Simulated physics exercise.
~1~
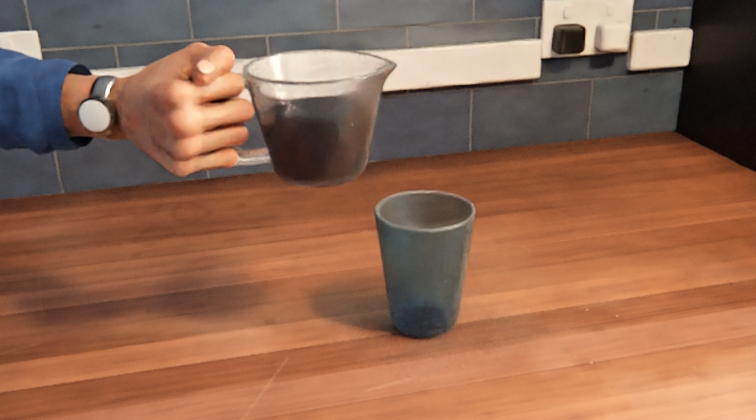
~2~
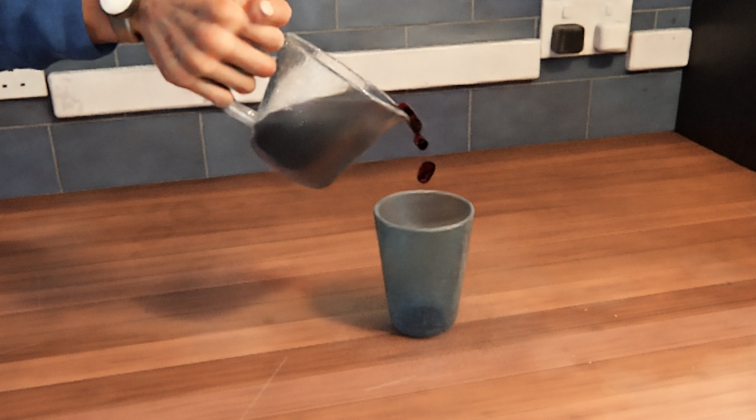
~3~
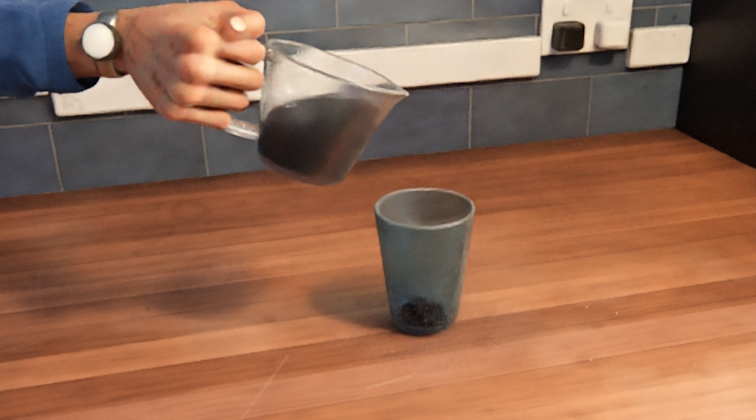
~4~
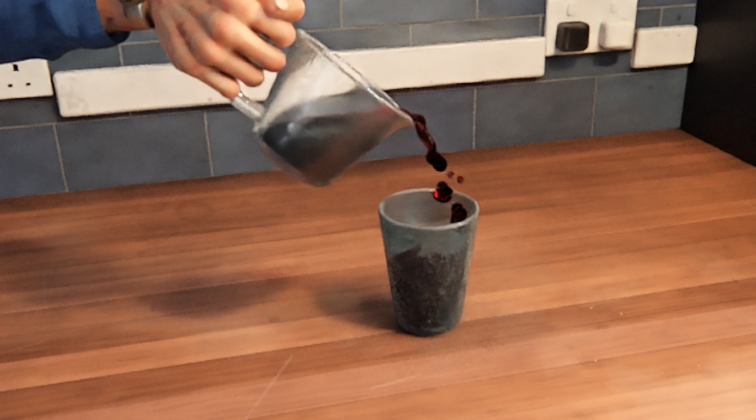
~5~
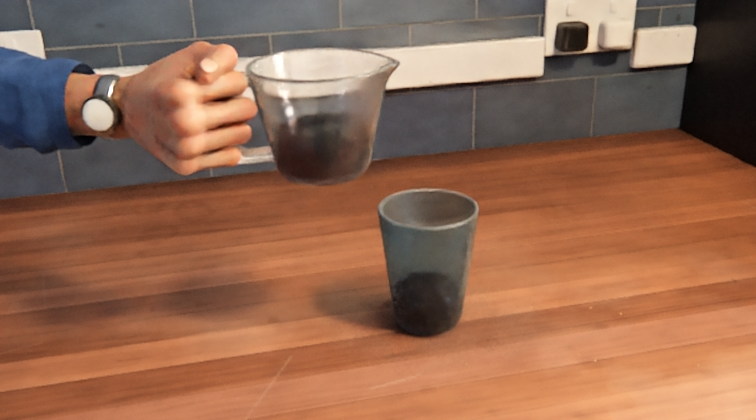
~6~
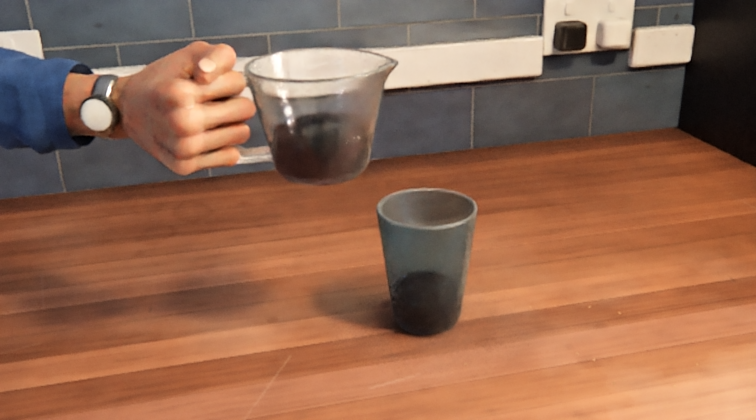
A hand held a clear measuring jug over a bluish drinking glass on a wooden worktop, tipped it to pour dark red wine, eased back, then poured again more steeply before levelling the jug, leaving some wine in both.
